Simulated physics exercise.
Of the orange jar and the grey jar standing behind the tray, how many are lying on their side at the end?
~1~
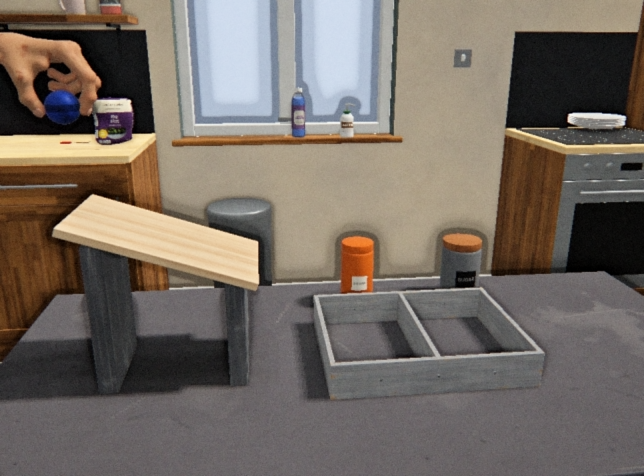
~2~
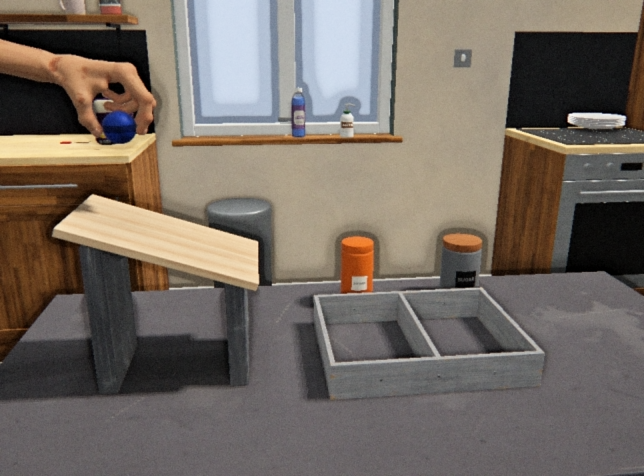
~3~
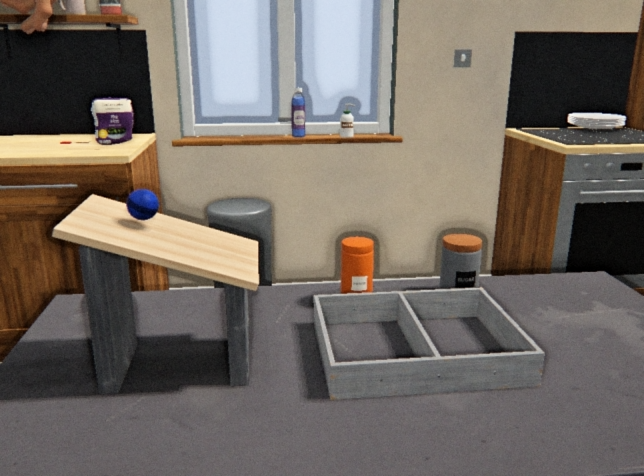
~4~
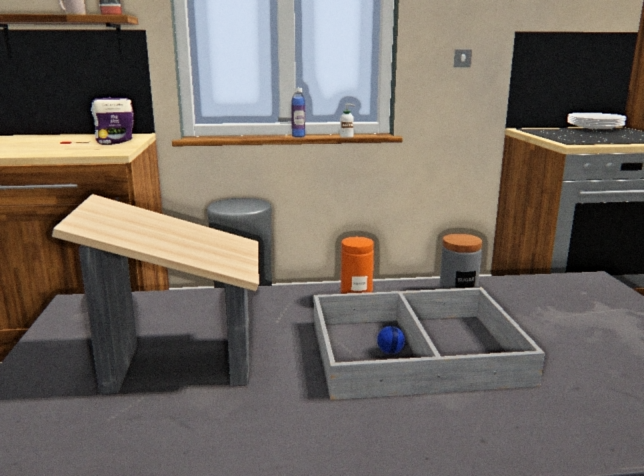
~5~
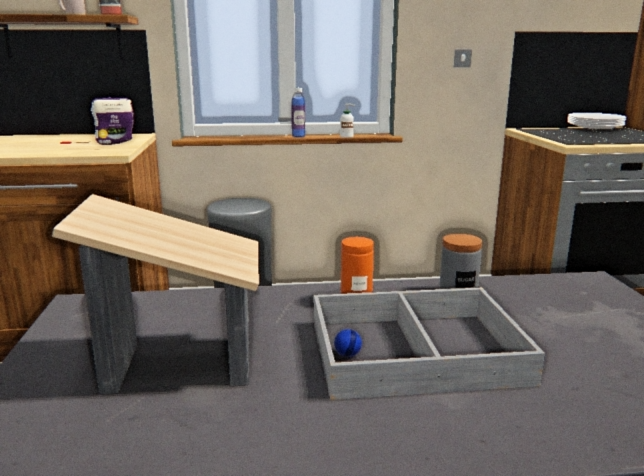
None of them are lying on their side, as both the orange jar and the grey jar are still upright at the end.
